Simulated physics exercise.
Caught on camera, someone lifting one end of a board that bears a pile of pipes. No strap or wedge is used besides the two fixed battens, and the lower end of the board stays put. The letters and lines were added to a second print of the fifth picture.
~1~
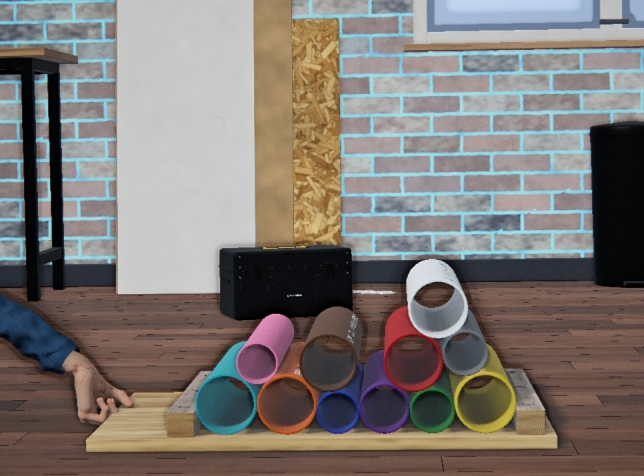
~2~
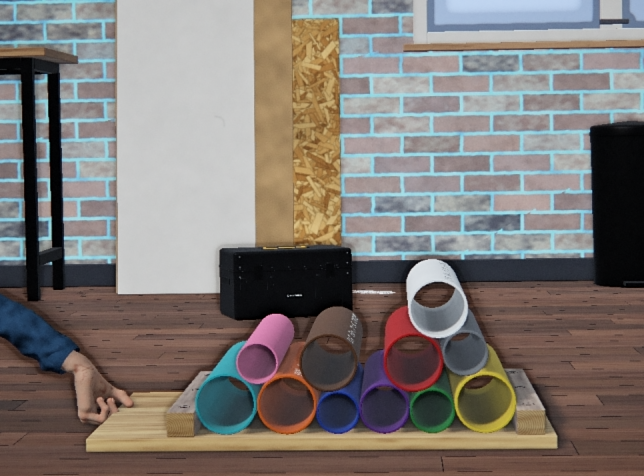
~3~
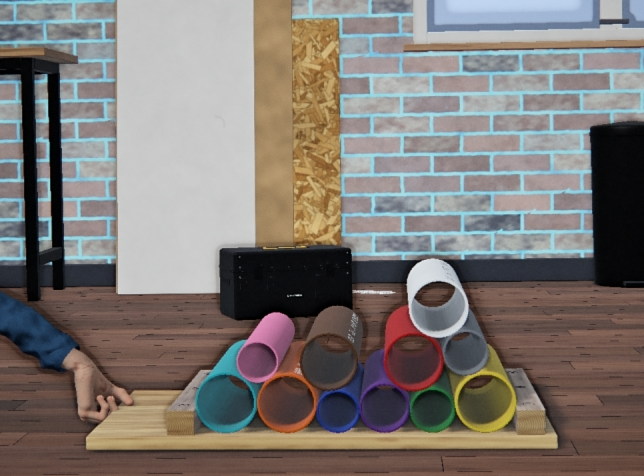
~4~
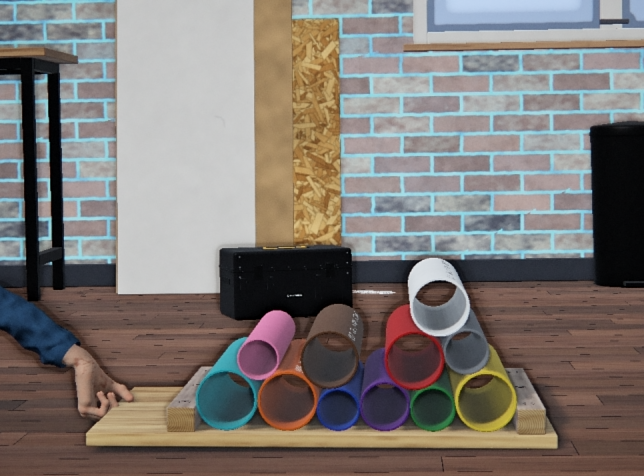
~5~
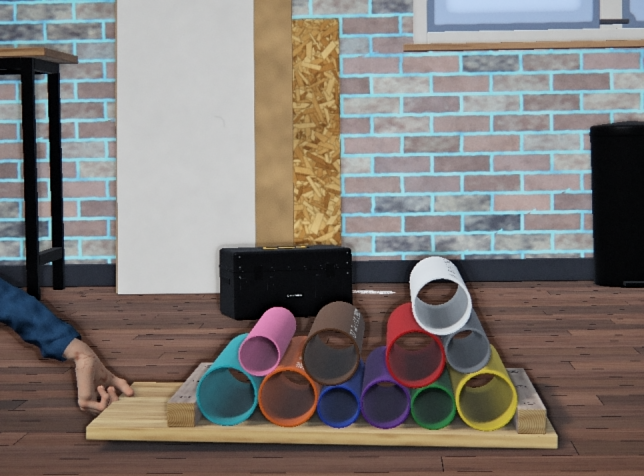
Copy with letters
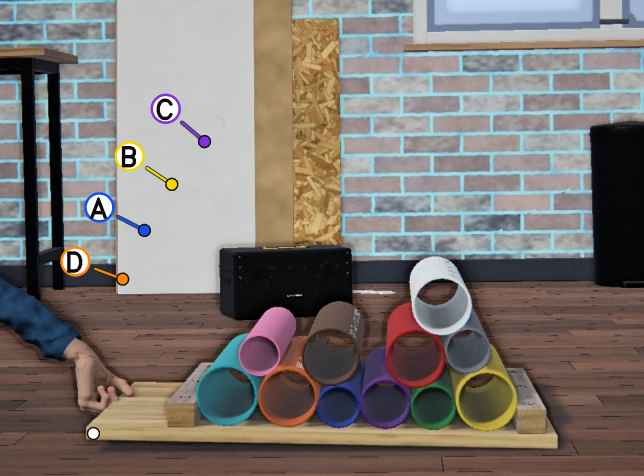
A stack of colourful pipes sat on a wooden board with a white one on top, while a hand at the left end raised the board very slightly, and the pipes barely shifted.
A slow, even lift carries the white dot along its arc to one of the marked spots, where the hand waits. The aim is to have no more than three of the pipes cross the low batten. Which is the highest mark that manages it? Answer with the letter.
The answer is mark A.
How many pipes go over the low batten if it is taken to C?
It comes to five.
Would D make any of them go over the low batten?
Yes.
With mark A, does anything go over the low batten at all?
Yes, at A.
On the marked copy, A at (145, 230); B at (172, 184); C at (205, 141); D at (123, 279); the white dot at (93, 434).
With A. Early on, board at 16°.
Further on, board at 28°.
At the end, board at 28°, three over the low batten (red, grey, white).
As for the rest, B five over the low batten; C five over the low batten; D two over the low batten (grey, white).
